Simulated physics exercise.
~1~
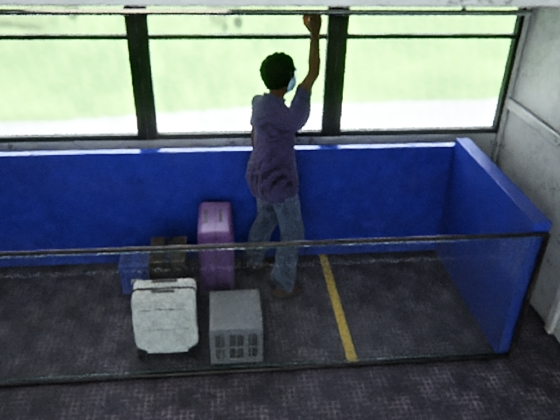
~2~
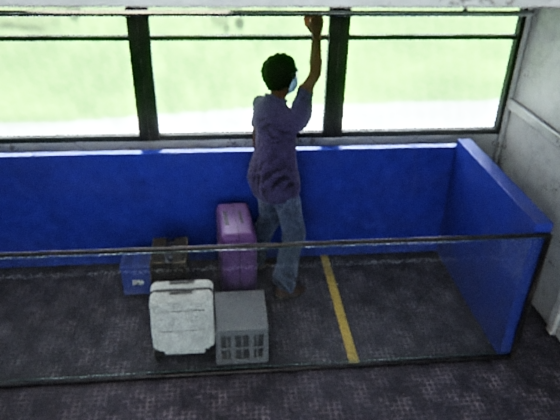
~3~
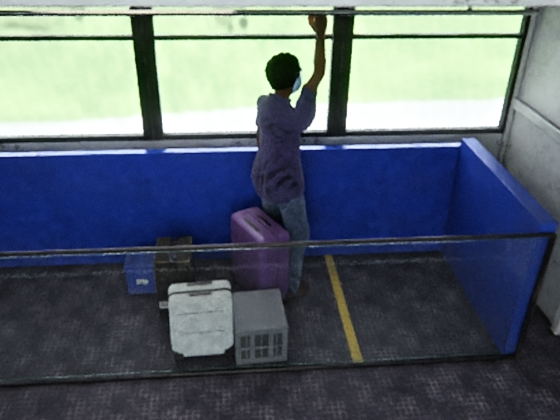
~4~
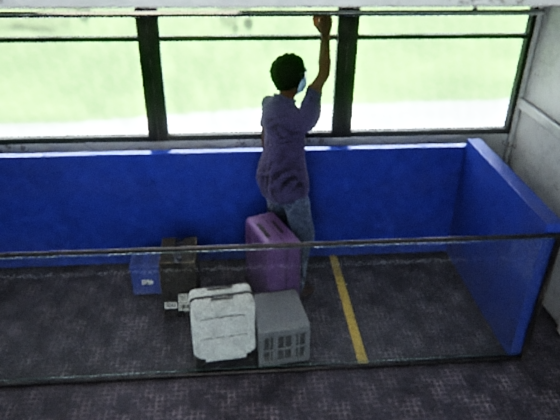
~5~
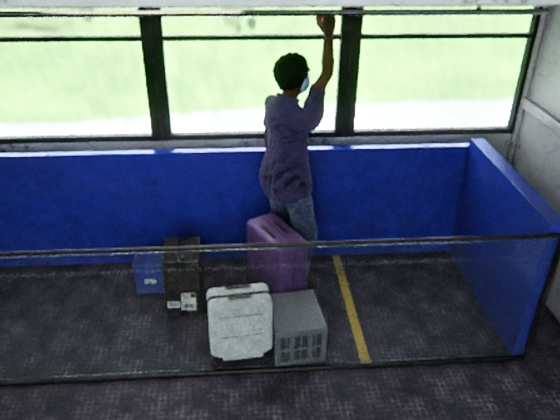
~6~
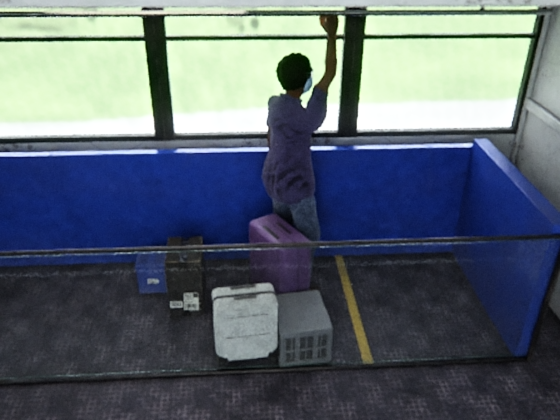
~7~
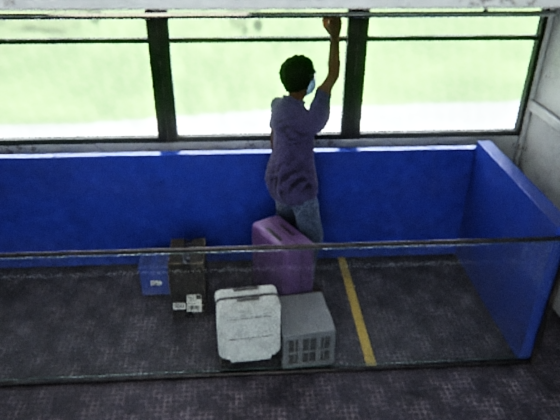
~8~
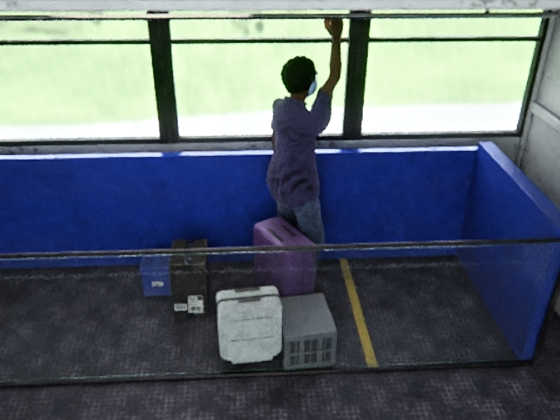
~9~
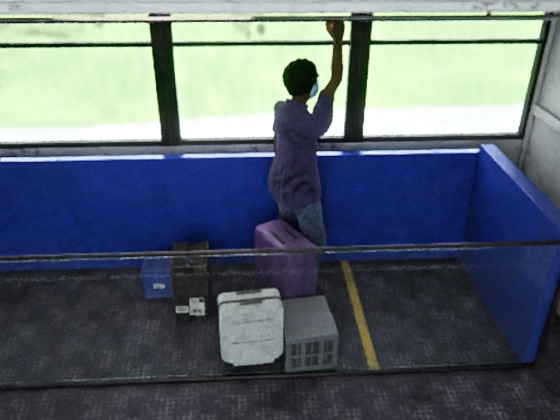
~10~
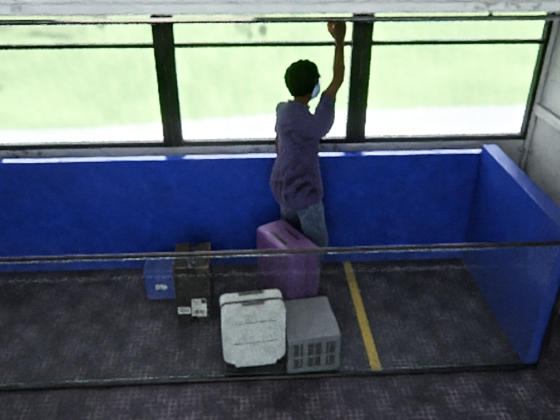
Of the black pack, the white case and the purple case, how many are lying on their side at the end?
None of them are lying on their side. The black pack, the white case and the purple case are all still standing upright.
